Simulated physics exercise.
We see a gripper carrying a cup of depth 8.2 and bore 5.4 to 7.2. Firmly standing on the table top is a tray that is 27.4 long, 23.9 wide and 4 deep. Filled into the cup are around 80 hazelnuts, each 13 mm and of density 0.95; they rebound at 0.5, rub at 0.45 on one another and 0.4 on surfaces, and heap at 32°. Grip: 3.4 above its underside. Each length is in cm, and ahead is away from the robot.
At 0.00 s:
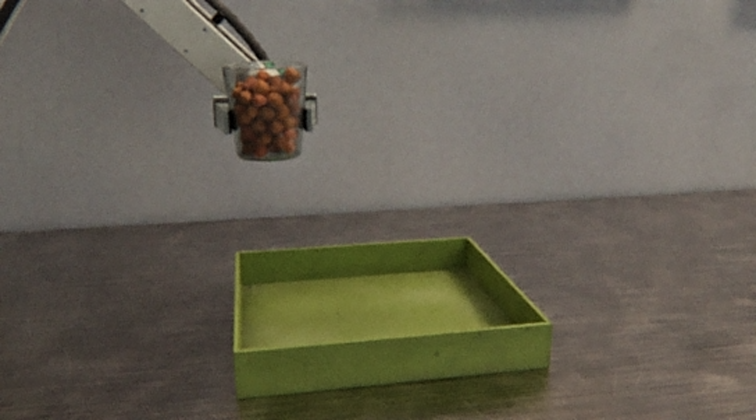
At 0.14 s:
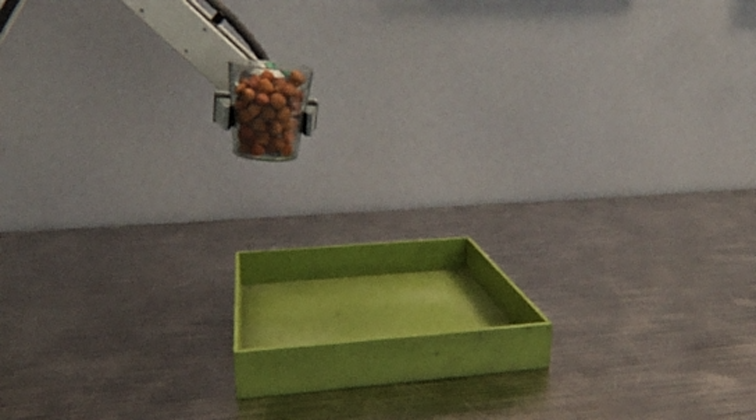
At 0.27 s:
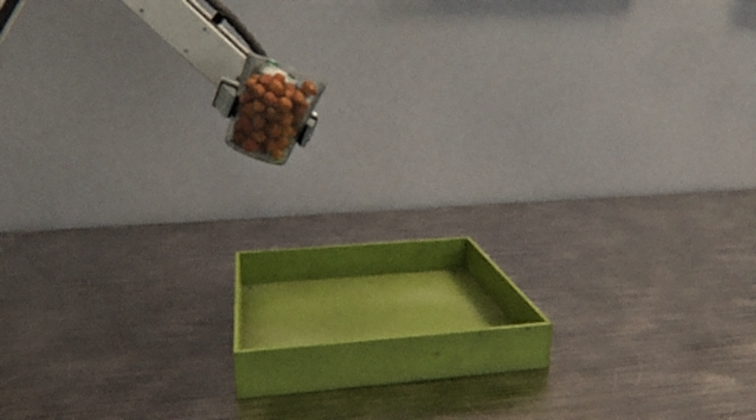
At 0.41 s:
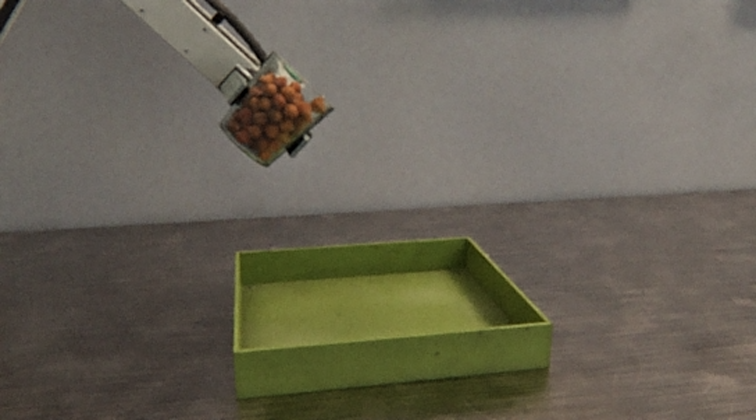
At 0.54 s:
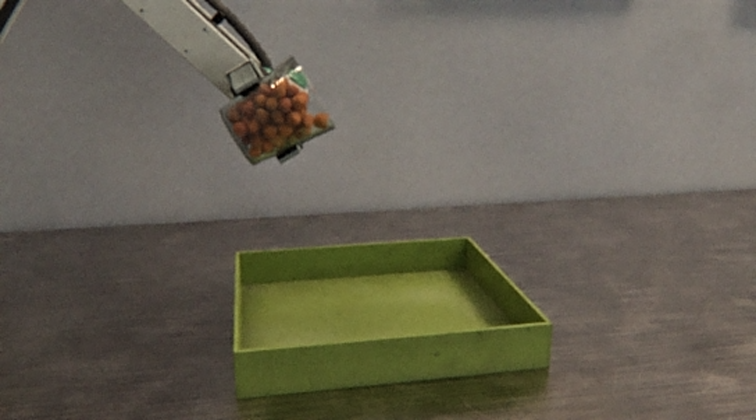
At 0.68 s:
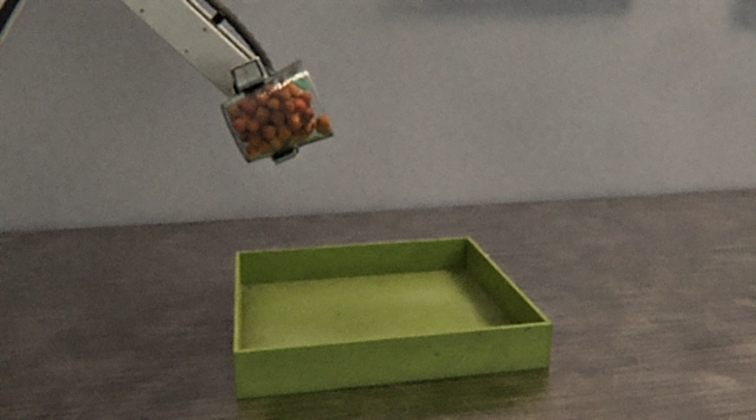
A robot arm held a clear cup packed with hazelnuts above a green tray on a table, then tilted it steadily to the right until it leaned well over, the nuts shifting toward its rim.
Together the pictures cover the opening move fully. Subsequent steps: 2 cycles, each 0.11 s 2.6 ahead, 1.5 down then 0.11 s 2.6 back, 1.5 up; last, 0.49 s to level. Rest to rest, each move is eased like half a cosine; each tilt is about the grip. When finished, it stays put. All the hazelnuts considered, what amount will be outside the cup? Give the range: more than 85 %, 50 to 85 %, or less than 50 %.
The range is less than 50 %.
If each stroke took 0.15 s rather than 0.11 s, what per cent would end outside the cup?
Estimate for that case: 10 %.
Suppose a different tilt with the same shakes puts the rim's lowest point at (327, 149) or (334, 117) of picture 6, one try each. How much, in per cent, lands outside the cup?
About 60 and 5 %.
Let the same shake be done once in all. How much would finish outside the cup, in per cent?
My guess is near 10 per cent.
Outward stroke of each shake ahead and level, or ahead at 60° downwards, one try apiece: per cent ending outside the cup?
Near 35 and 10 percent respectively.
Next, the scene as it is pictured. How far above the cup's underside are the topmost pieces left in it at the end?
Roughly 7.5 cm.
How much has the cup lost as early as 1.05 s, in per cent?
Near 10 per cent so far.
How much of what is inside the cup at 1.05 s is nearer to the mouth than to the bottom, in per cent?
Share in the mouth half: About 55 %.
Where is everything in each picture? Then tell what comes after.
In the first frame, cup middle at (267, 112), level; upper third of the load around (266, 94), from x 240 to 295, top at y 75; 85 in the cup.
In the second frame, cup middle at (268, 112), tilted 6° forward; upper third of the load around (266, 93), from x 240 to 300, top at y 80.
In the third frame, cup middle at (270, 113), tilted 23° forward; upper third of the load around (271, 96), from x 240 to 310, top at y 80.
In the fourth frame, cup middle at (273, 114), tilted 44° forward; upper third of the load around (271, 98), from x 235 to 315, top at y 80.
In the fifth frame, cup middle at (274, 116), tilted 62° forward; upper third of the load around (275, 101), from x 235 to 320, top at y 85.
In the sixth frame, cup middle at (275, 117), tilted 68° forward; upper third of the load around (274, 104), from x 235 to 320, top at y 90; 85 in the cup.
After 1.05 s, tilted 68° forward, highest piece 22 above the table; 76 in the cup, 7 in the tray, 2 in flight or on a rim.
After 1.42 s, tilted 21° forward, highest piece 25 above the table; 67 in the cup, 18 in the tray.
After 1.81 s, level, highest piece 26 above the table; 67 in the cup, 18 in the tray.
After 2.86 s, level, highest piece 26 above the table; 67 in the cup, 18 in the tray.
At rest, 67 in the cup, 18 in the tray. That is 21 % outside the cup.
